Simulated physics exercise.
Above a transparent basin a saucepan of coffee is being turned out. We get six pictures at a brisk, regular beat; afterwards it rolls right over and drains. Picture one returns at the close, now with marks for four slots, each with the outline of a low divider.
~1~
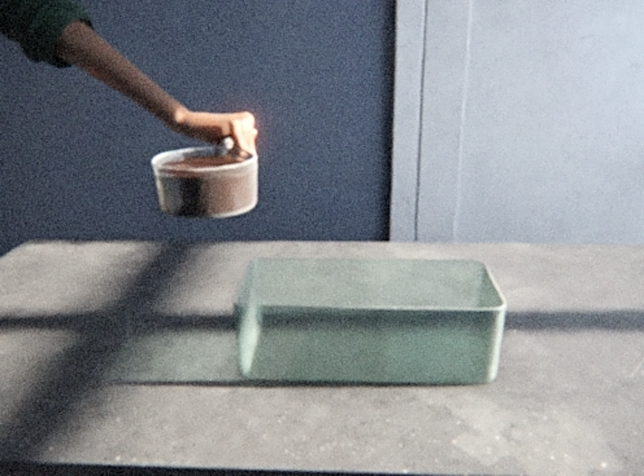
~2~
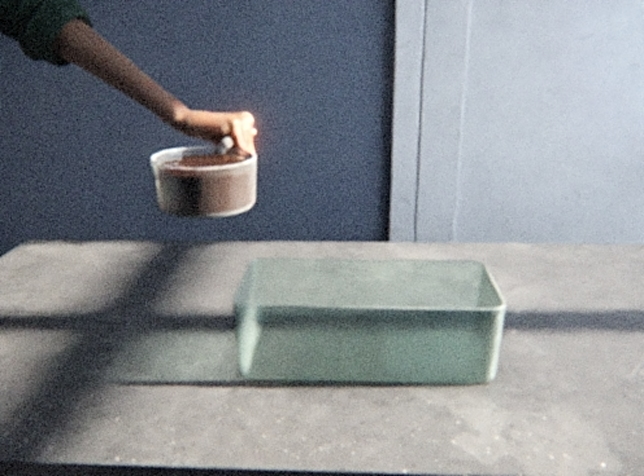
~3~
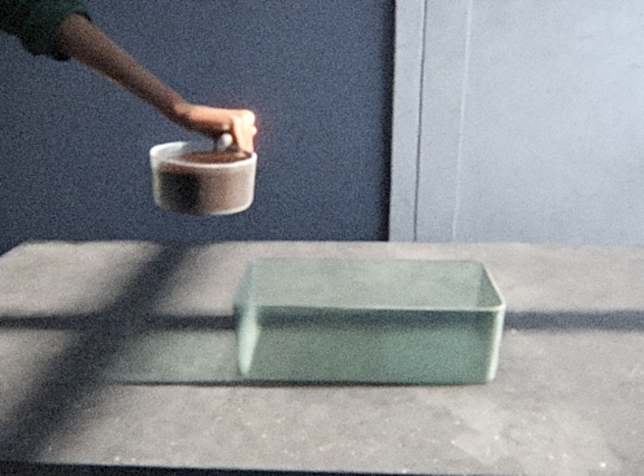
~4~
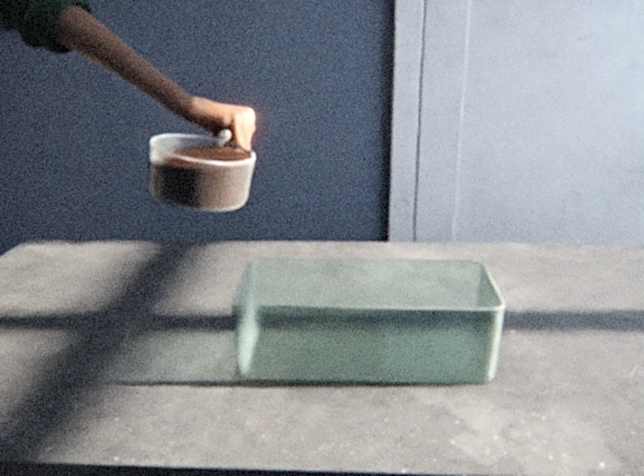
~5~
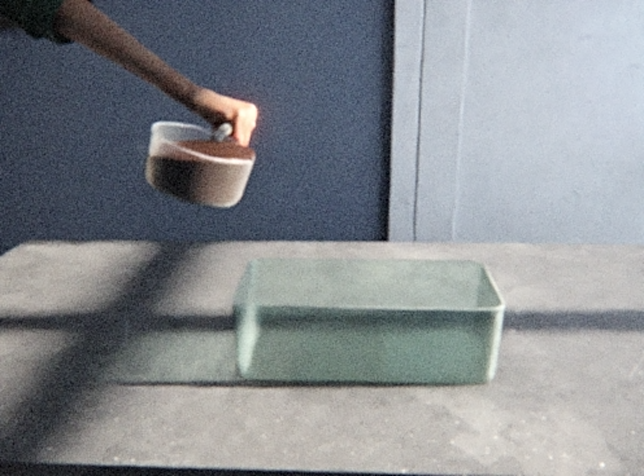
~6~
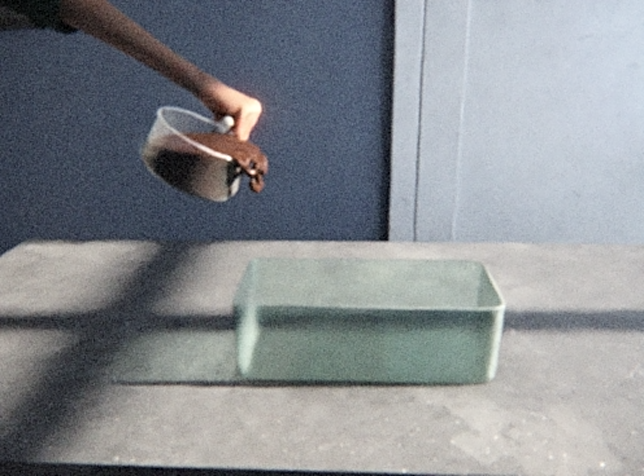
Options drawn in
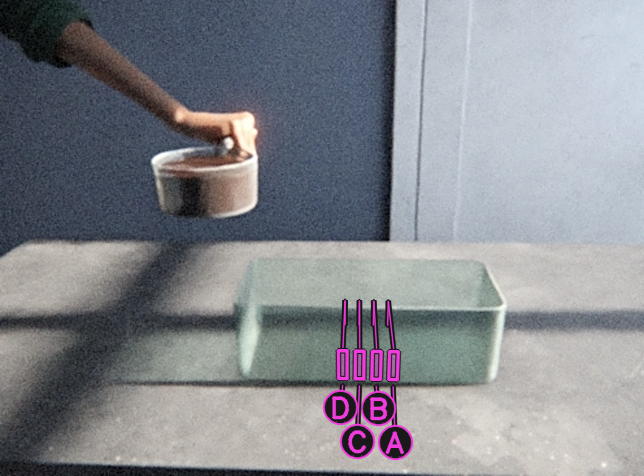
The video shows a hand holding a saucepan of dark brown liquid above and to the left of a transparent, greenish basin on a grey table, then gradually tilting it rightward until the liquid comes over the lip.
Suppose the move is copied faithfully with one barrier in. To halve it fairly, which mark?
D.
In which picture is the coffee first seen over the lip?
Picture 5.
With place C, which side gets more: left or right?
The left side.
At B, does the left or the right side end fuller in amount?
More ends on the left.
On the marked copy, A at (393, 386); B at (376, 385); C at (359, 385); D at (342, 385).
Choosing A, about 91 % ends left of the wall and 7 % right of it.
Choosing B, about 93 % ends left of the wall and 5 % right of it.
Choosing C, about 78 % ends left of the wall and 19 % right of it; 3 % is lost outside.
Choosing D, about 46 % ends left of the wall and 52 % right of it.
